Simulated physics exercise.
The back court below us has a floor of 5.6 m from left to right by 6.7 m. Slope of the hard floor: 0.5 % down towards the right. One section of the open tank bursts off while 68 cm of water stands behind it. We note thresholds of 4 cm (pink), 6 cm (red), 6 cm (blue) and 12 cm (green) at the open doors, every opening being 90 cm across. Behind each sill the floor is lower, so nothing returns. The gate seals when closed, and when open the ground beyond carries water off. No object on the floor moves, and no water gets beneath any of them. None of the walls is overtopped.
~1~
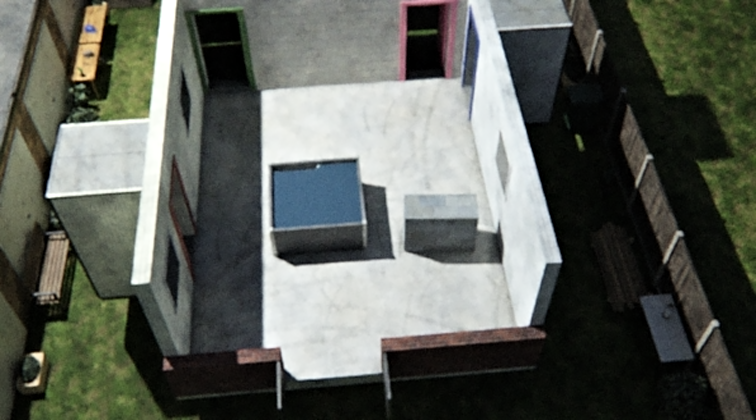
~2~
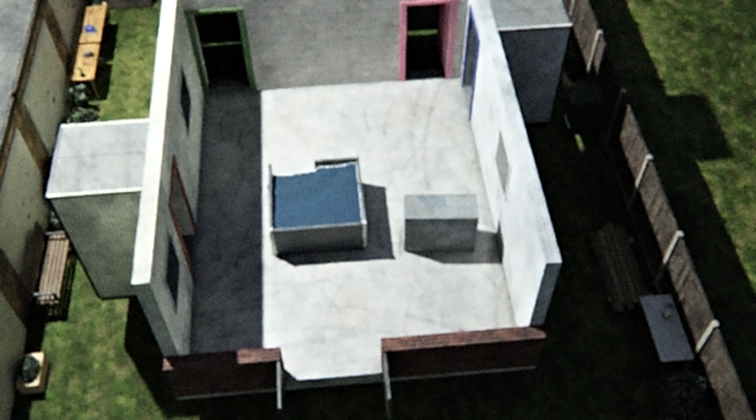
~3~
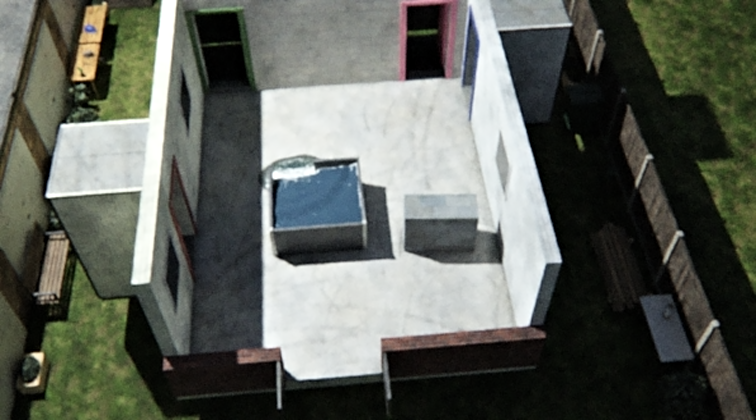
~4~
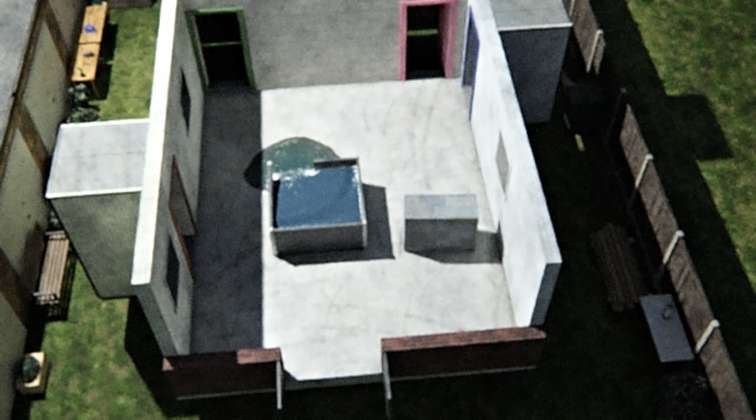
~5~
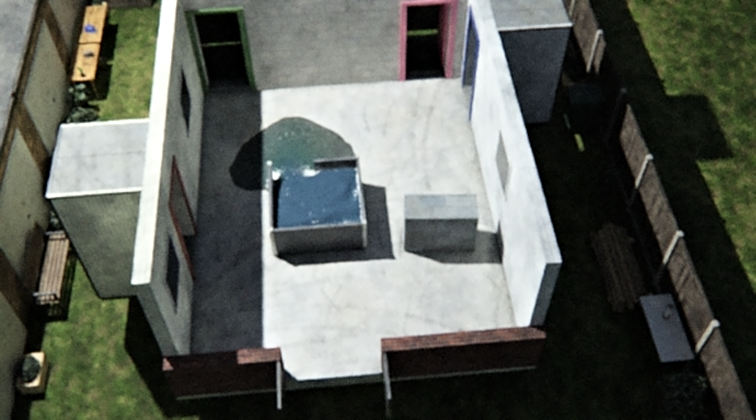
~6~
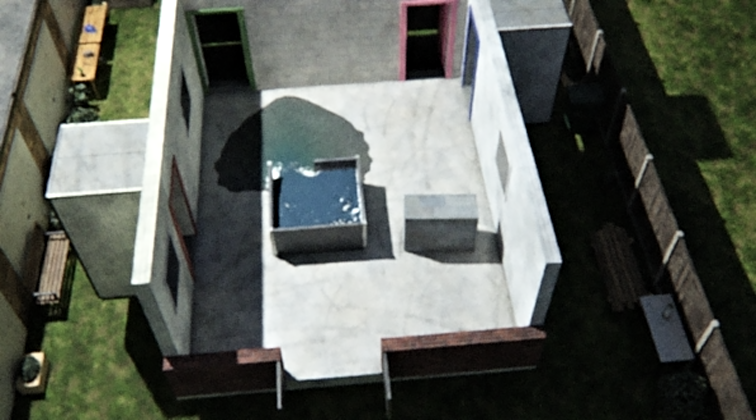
Water pours from the far side of an open tank and spreads across the pale floor.
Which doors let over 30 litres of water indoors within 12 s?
My guess is the pink door lets through more than the limit; my guess is the red door lets through less than the limit; my guess is the blue door lets through more than the limit; my guess is the green door lets through more than the limit.
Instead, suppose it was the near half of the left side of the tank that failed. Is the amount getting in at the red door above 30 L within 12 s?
Then the red door ends up out of bounds.
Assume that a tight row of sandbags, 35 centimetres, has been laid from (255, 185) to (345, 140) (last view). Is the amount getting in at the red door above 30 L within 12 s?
Then, at red, the limit is respected.
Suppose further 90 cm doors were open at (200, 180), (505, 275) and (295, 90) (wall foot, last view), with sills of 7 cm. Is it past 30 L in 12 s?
Well, the first is on the low side, the second is on the low side, and the third is on the high side.
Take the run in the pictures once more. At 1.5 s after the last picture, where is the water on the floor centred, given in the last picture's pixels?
Around (304, 162) in the last picture.
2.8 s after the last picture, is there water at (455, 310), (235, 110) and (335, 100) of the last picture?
Listed in sequence, the spots are bone dry, drenched and drenched.
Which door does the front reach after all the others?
That's the red door.
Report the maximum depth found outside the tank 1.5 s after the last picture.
It tops out at some 32 cm.
Then, 0.7 s after the last picture water covers 25 % of the floor and is deepest (32 cm) near (292, 184); pink door not reached, red door not reached, blue door not reached, green door 20 cm at the sill, 1 L in.
Then, 1.5 s after the last picture water covers 30 % of the floor and is deepest (32 cm) near (213, 94); pink door 5 cm at the sill, 0 L in, red door not reached, blue door not reached, green door 27 cm at the sill, 39 L in.
Then, 2.8 s after the last picture water covers 35 % of the floor and is deepest (18 cm) near (246, 128); pink door 5 cm at the sill, 3 L in, red door not reached, blue door 13 cm at the sill, 18 L in, green door 16 cm at the sill, 94 L in.
Then, 6.3 s after the last picture water covers 65 % of the floor and is deepest (12 cm) near (466, 101); pink door 7 cm at the sill, 17 L in, red door 2 cm at the sill, 0 L in, blue door 11 cm at the sill, 96 L in, green door 7 cm at the sill, 102 L in.
Then, 11.3 s after the last picture water covers 90 % of the floor and is deepest (8 cm) near (468, 193); pink door 7 cm at the sill, 54 L in, red door 2 cm at the sill, 0 L in, blue door 7 cm at the sill, 138 L in, green door 4 cm at the sill, 102 L in.
